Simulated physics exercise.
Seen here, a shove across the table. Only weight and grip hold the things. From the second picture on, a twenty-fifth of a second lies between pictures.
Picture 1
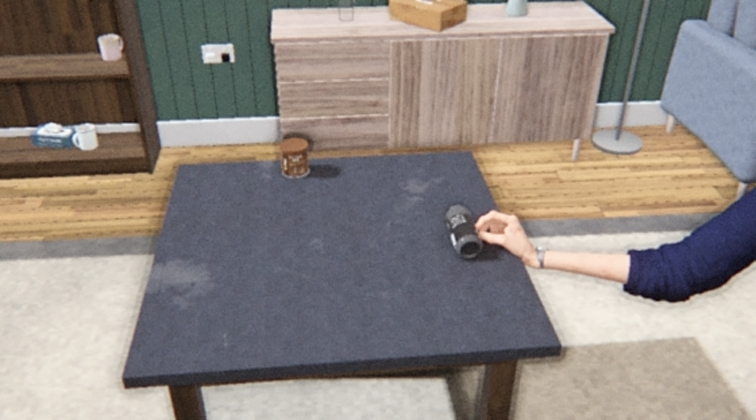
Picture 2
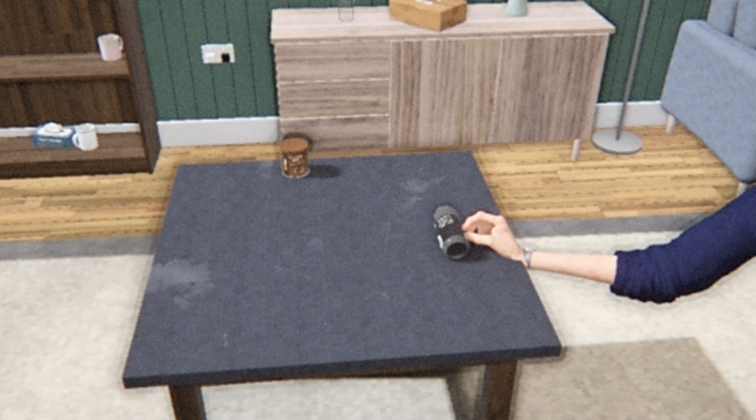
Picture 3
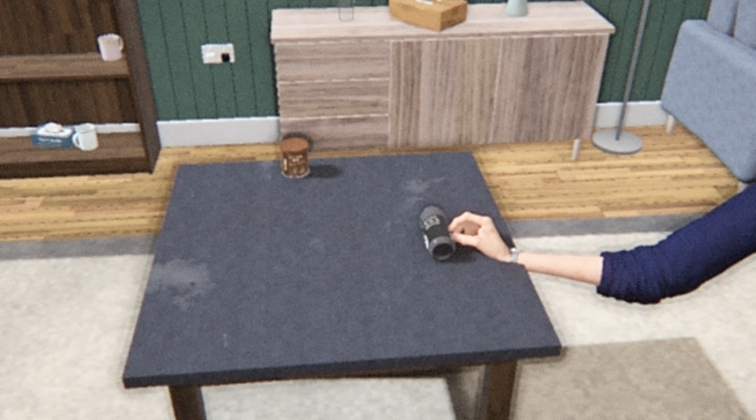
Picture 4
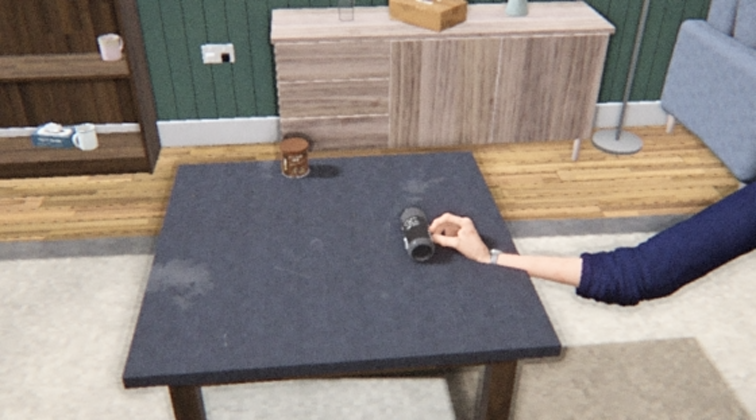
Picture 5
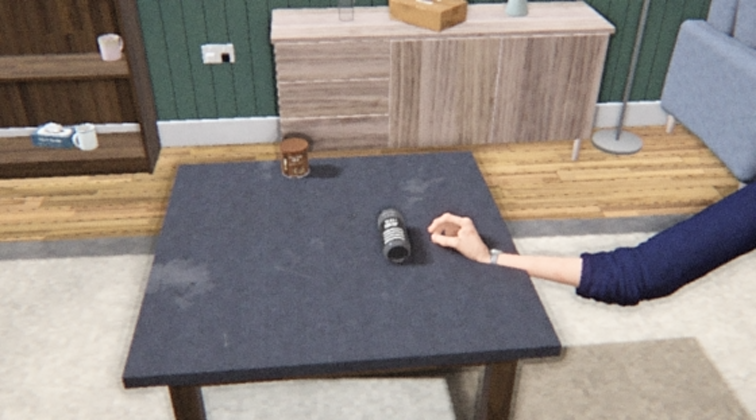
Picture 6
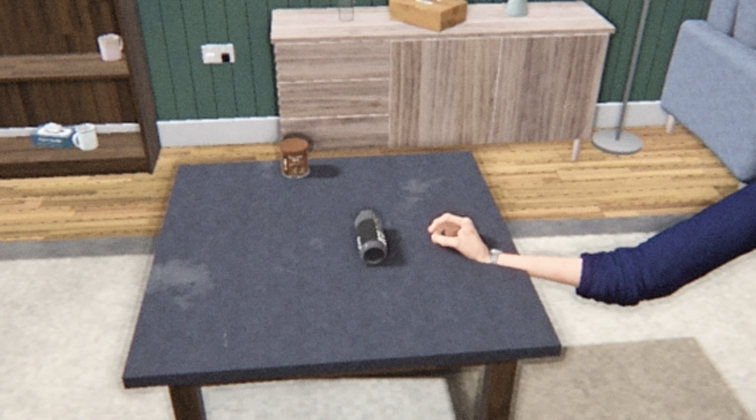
In a living room with green walls, a hand pushed a black can lying on its side leftward across a dark table, then stayed still while the can rolled on toward the middle.
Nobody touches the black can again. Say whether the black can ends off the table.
The black can goes over the edge.
Then, 0.20 s later than the last frame, black can moved well along near (256, 243).
Then, 0.40 s later than the last frame, black can now off the table.
Then, 0.60 s later than the last frame, things are still on the move.
Then, 0.80 s later than the last frame, as before.
When it is over, off the table, black can.
